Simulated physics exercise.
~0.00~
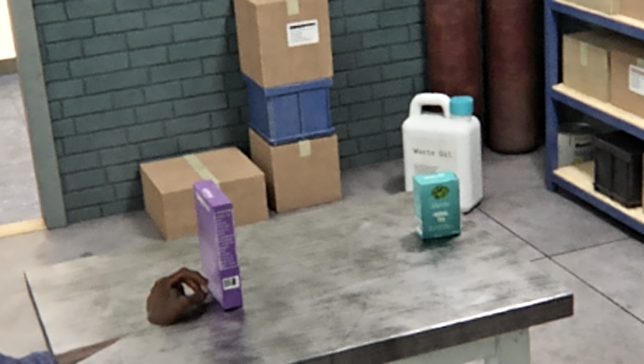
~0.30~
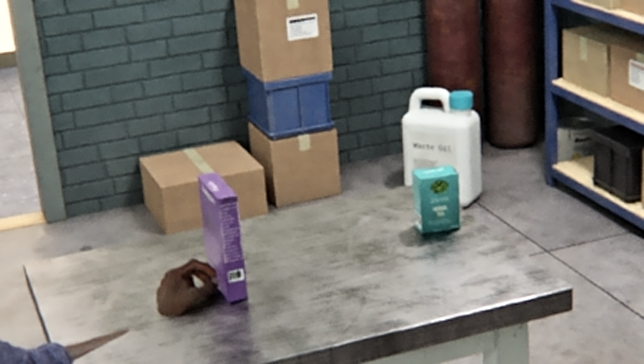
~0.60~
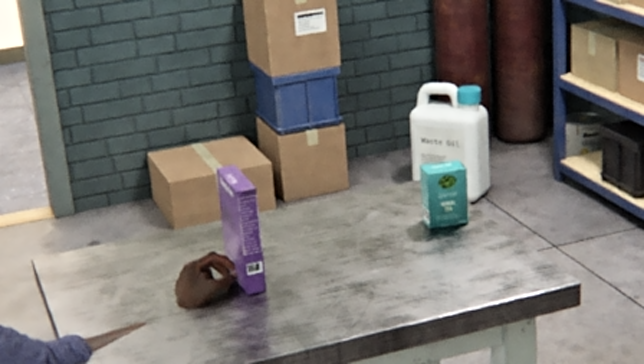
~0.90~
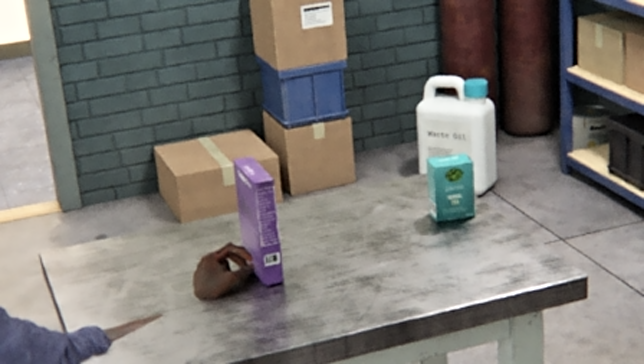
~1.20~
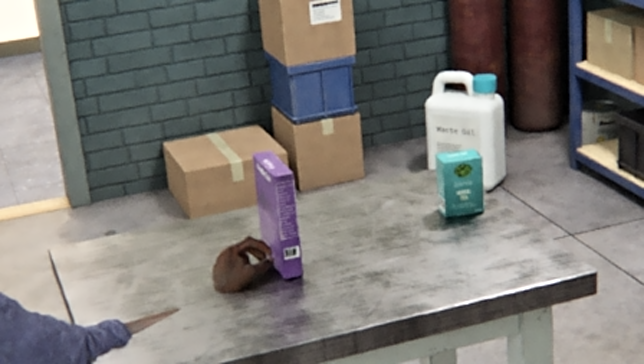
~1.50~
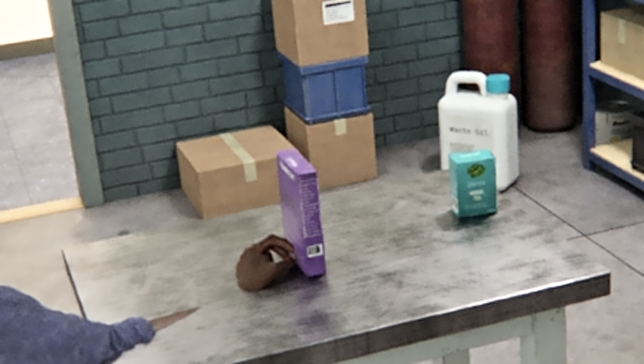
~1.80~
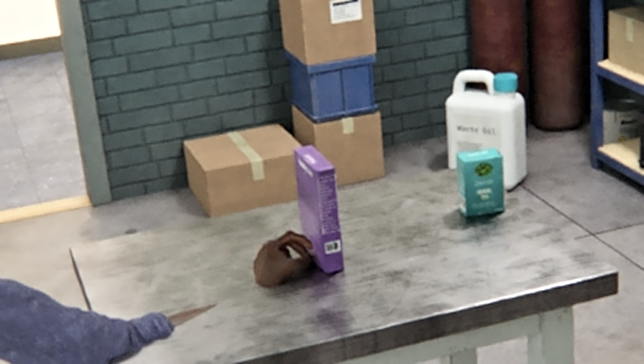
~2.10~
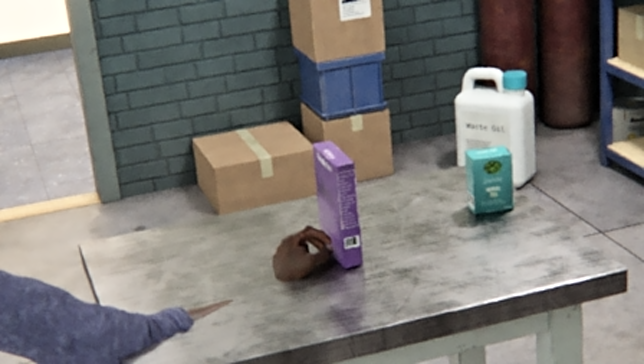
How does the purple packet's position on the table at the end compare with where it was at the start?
At the end the purple packet stands farther to the right on the tabletop, closer to the turquoise packet than it was at the start.
